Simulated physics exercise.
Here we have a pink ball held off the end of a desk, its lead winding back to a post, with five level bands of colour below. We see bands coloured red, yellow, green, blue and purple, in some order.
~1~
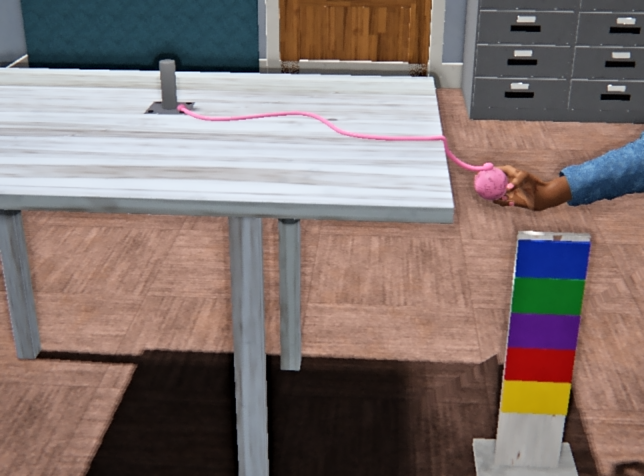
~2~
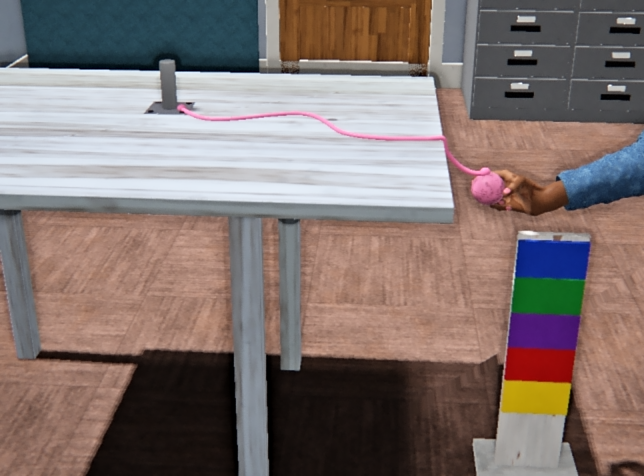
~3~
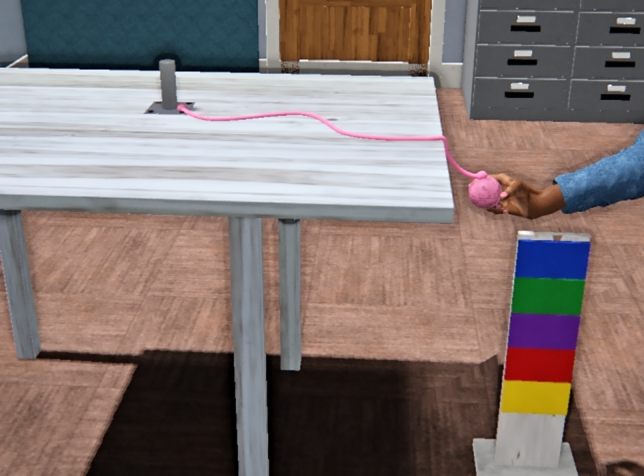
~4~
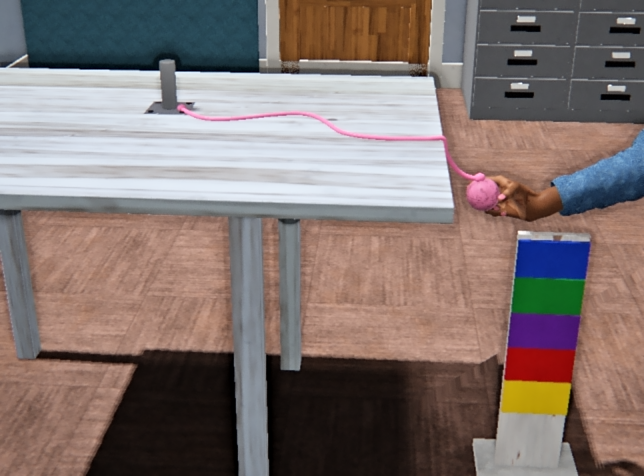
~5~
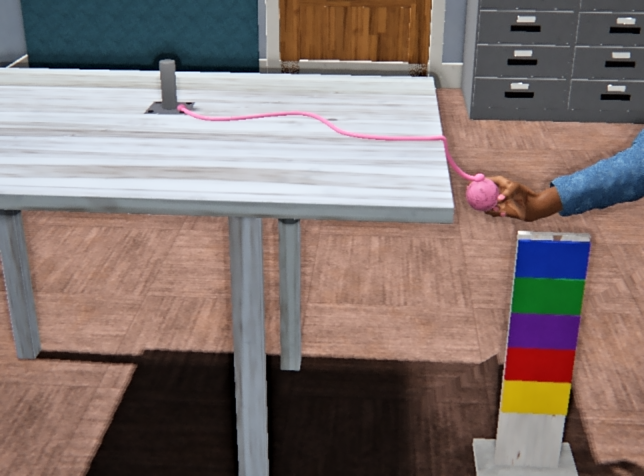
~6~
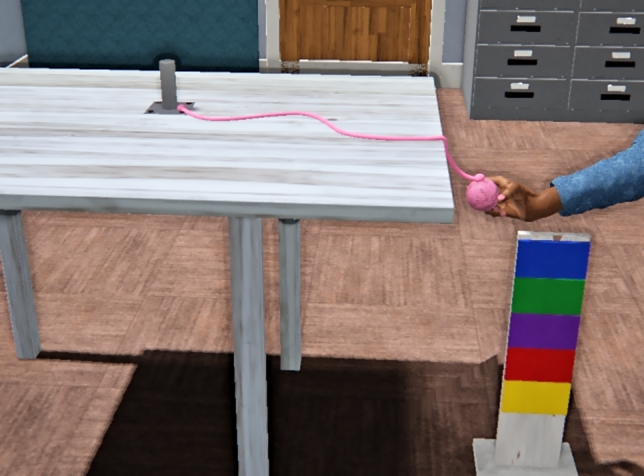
A pink ball, held in a hand just past the right end of a pale desk, shifts very slightly left and down, then stays still in the fingers. Its pink cord lies slack across the desktop to a small grey post, while the upright board with coloured bands below remains unmoved.
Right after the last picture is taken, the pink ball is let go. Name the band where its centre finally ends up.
Its centre finishes at the blue band.
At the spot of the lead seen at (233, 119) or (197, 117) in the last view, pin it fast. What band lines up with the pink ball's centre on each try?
Try one: Blue. Try two: Blue.
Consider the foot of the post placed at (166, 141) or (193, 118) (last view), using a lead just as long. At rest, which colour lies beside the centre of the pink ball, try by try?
Result per try, in order: Green / green.
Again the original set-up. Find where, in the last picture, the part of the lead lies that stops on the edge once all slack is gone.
The spot located at (395, 139) in the last picture.
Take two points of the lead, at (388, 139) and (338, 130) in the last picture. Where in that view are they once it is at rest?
The first finishes about (438, 135) and the second about (382, 129).
A little later, ball near (445, 251); level with blue.
Next, ball near (450, 254); level with blue.
When it is over, ball near (433, 256); level with blue. The lead holds its middle at blue.
